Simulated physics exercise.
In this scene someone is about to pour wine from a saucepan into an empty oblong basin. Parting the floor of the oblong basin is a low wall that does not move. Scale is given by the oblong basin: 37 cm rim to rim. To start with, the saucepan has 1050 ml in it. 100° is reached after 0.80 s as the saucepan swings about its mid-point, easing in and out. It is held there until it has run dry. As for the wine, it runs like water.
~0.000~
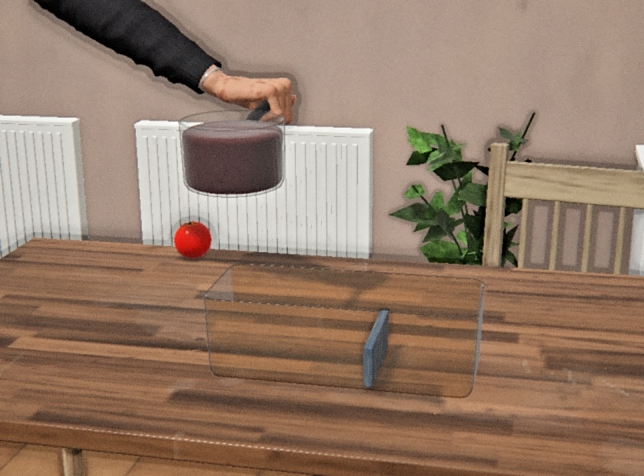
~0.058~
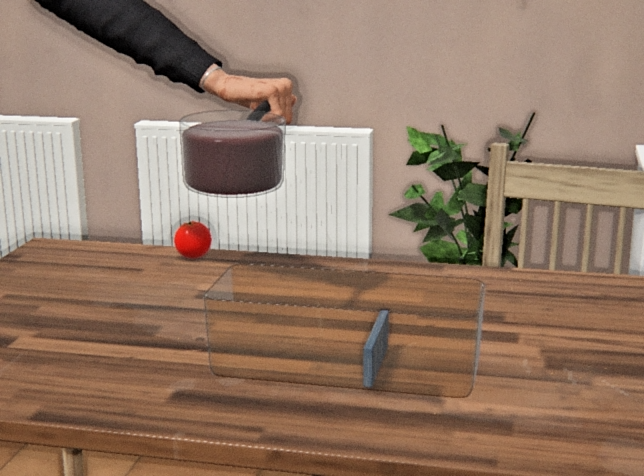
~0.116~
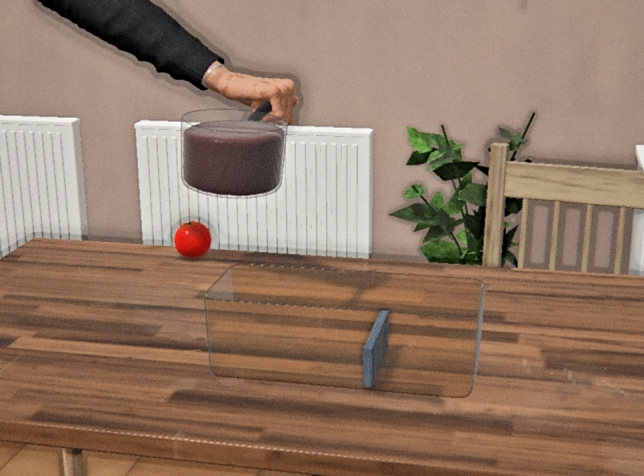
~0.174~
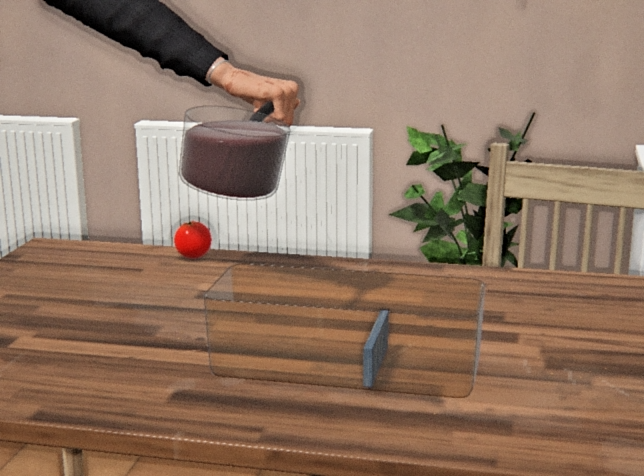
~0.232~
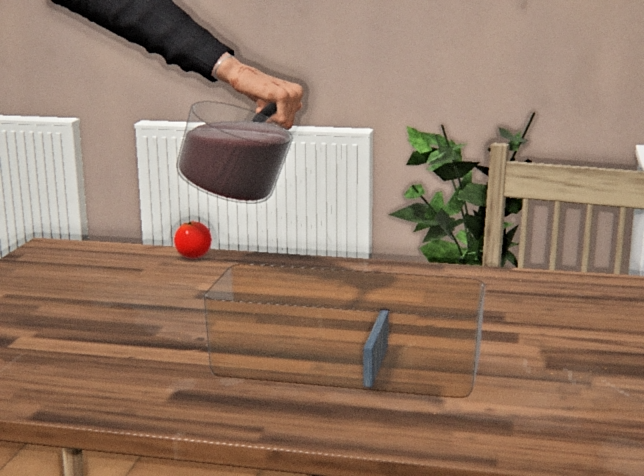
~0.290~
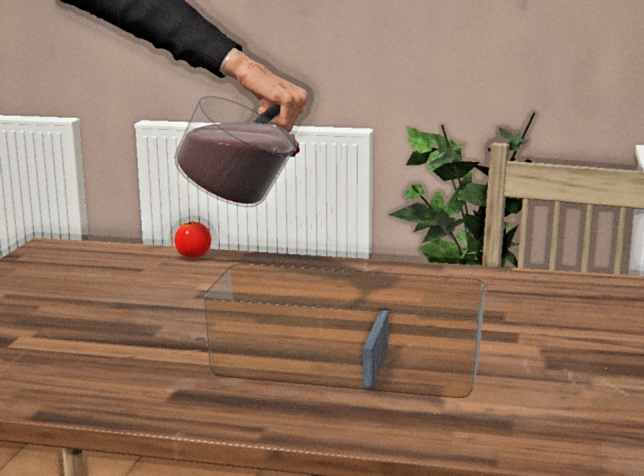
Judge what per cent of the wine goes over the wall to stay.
2 percent, roughly.
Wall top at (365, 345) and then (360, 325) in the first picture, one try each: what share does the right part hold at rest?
One try each: Around 25 percent and then around 25 percent.
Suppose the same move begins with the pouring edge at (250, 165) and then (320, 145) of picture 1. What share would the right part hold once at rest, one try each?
Some 5 and 50 per cent, in that order.
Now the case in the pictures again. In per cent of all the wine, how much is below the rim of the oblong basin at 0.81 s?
I reckon close to 74 per cent.
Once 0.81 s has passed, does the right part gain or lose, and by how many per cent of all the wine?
There is a rise of about 2.
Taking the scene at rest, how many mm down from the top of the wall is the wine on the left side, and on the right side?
24 mm left, 56 mm right.
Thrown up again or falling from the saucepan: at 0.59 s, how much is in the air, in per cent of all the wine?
Roughly 40 percent.
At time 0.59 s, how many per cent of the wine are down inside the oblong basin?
I reckon close to 16 percent of it.
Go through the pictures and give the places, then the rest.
In the first picture, it leans 0°; its right rim is at (282, 123); the wine meets the walls at (186, 128) and (282, 131); the oblong basin's rim runs from (218, 281) to (481, 300); the wall's top is at (377, 330).
In the second picture, it leans 1°; its right rim is at (283, 125); the wine meets the walls at (187, 127) and (282, 132).
In the third picture, it leans 5°; its right rim is at (285, 128); the wine meets the walls at (188, 127) and (284, 133).
In the fourth picture, it leans 11°; its right rim is at (287, 134); the wine meets the walls at (189, 128) and (287, 134).
In the fifth picture, it leans 19°; its right rim is at (290, 142); the wine meets the walls at (189, 133) and (291, 138).
In the sixth picture, it leans 29°; its right rim is at (291, 153); the wine meets the walls at (187, 135) and (293, 146); 3 per cent is over the edge.
By 0.59 s the tilt is 84° and 45 per cent is still to pour, 16 is left of the wall and 0 right of it.
By 0.81 s the tilt is 100° and 11 per cent is still to pour, 74 is left of the wall and 0 right of it.
By 1.05 s the tilt is 100° and 2 per cent is still to pour, 89 is left of the wall and 2 right of it.
By 1.30 s the tilt is 100° and 0 per cent is still to pour, 94 is left of the wall and 2 right of it.
At rest 95 per cent lies left of the wall, 2 right of it and 3 outside.
